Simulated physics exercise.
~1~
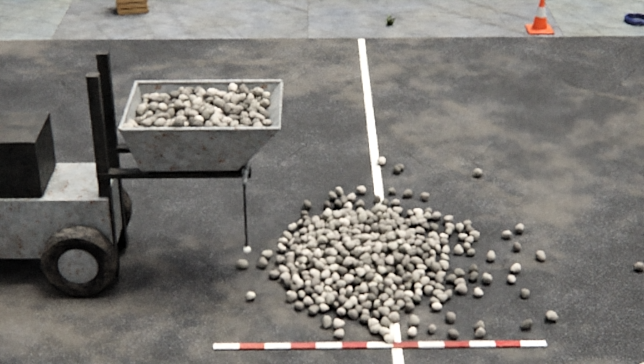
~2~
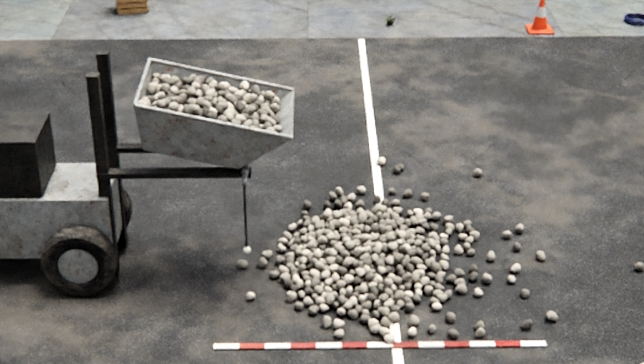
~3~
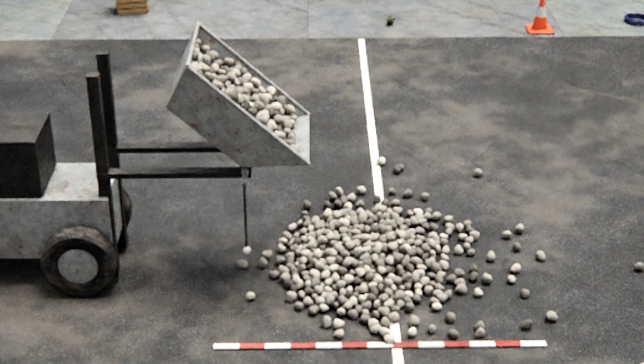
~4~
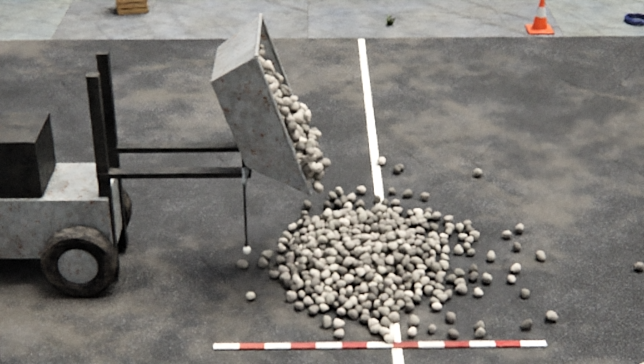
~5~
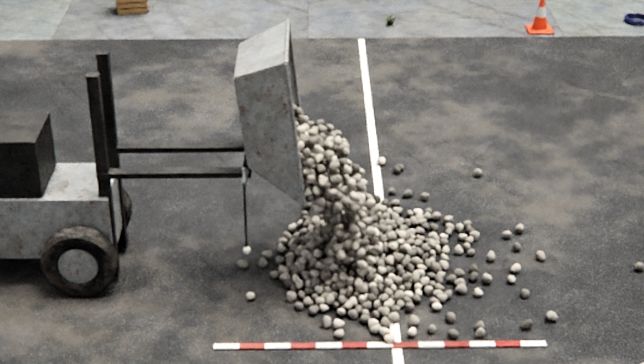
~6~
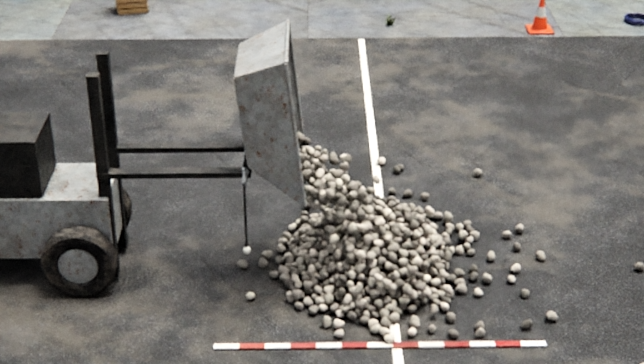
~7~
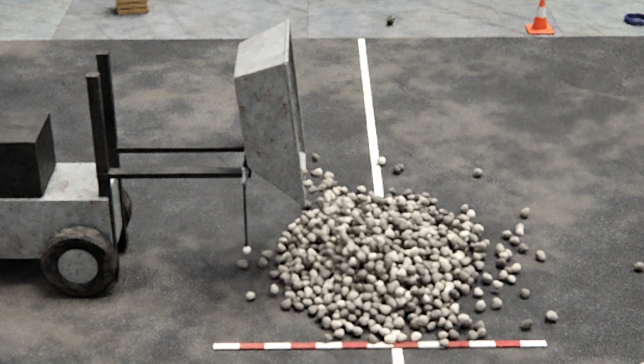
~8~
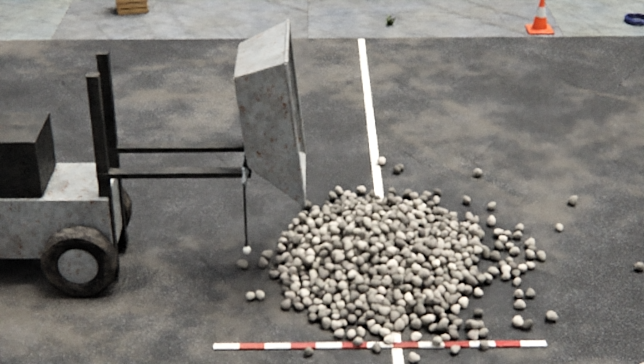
A metal skip full of rounded stones, held out on the arms of a wheeled machine, tips steeply to the right and pours its load onto a loose heap lying across a white line. The stones slide down and spread, leaving the skip tilted and empty beside a broader pile.
